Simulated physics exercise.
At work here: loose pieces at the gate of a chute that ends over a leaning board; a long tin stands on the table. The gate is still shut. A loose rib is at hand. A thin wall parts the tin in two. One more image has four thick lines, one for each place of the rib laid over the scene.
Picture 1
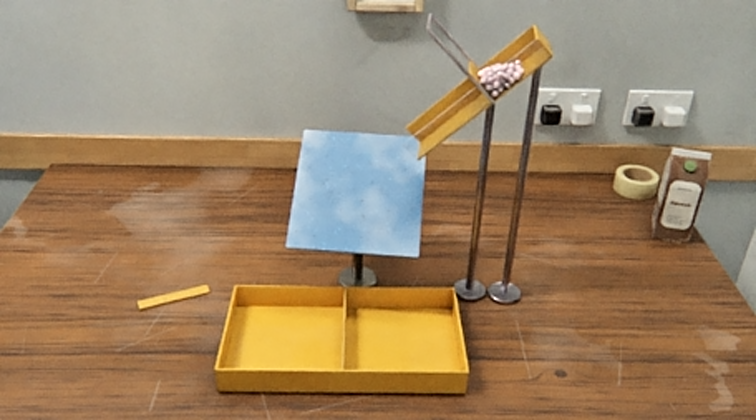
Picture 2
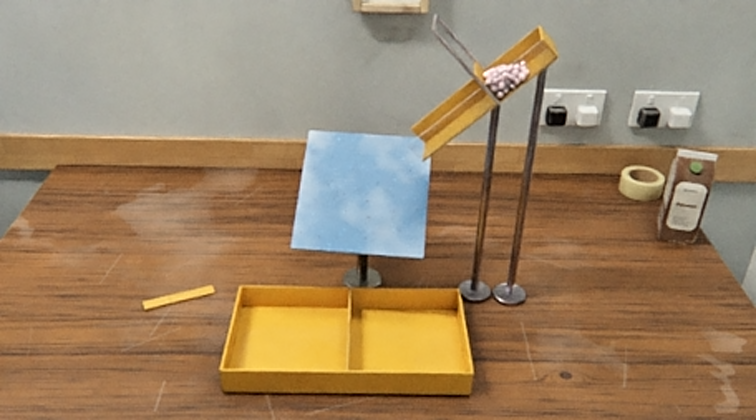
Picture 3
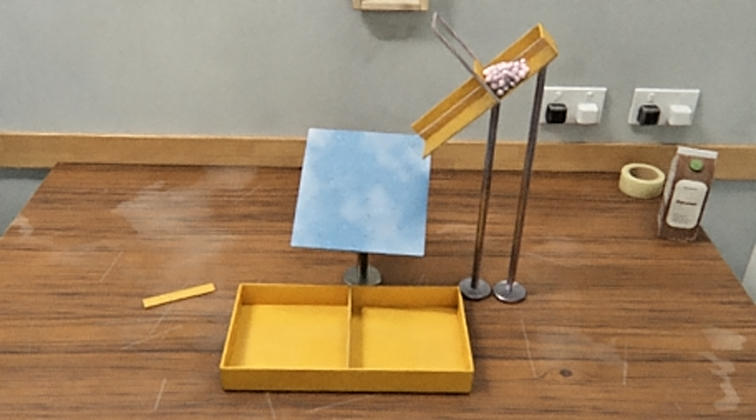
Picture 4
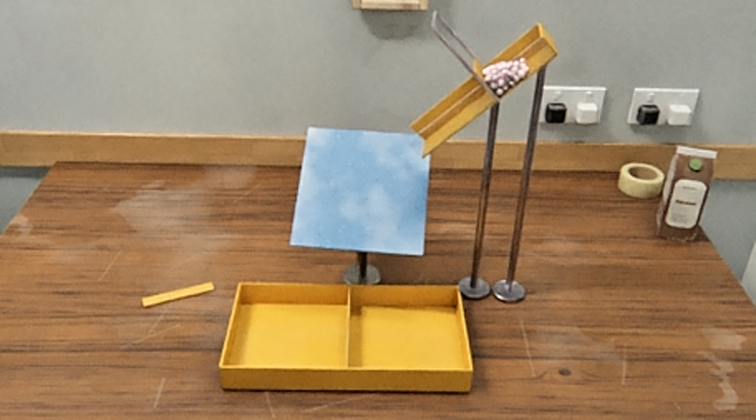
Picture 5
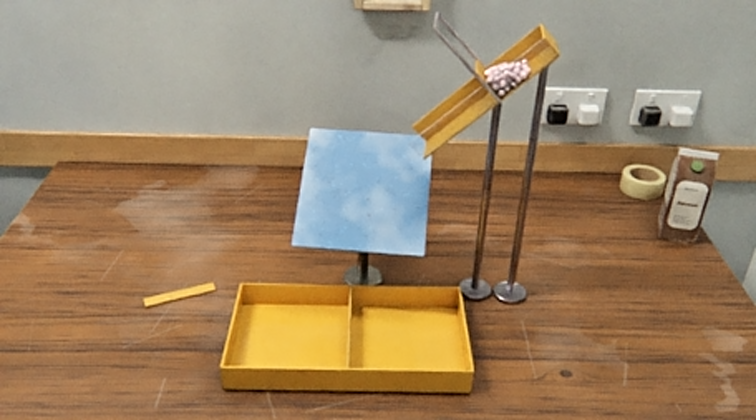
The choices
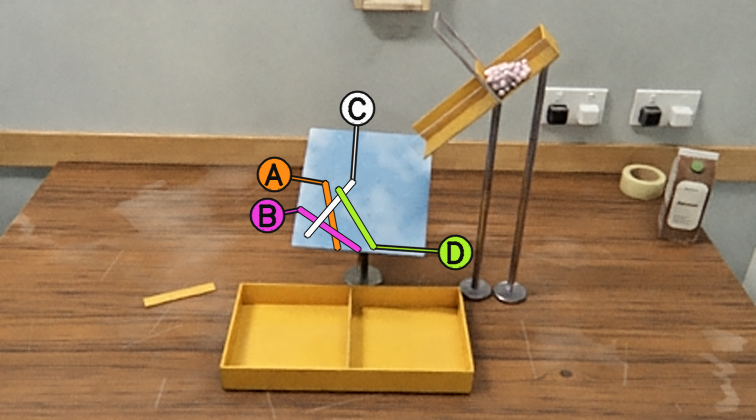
Pale pink beads sit still behind a gate in a sloping yellow chute above a table.
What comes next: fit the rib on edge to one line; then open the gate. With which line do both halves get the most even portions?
The answer is line A.
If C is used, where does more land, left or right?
The left half.
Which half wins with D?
The right half.
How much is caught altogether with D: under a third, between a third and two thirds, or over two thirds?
It is over two thirds.
On the marked copy, line A from (325, 183) to (337, 247); line B from (300, 209) to (357, 249); line C from (352, 182) to (307, 234); line D from (338, 189) to (373, 246).
With A, of what is caught, about a third in the left half, about two thirds in the right.
With B, of what is caught, a stray few in the left half, nearly all in the right.
With C, of what is caught, most in the left half, a small part in the right.
With D, of what is caught, a small part in the left half, most in the right.
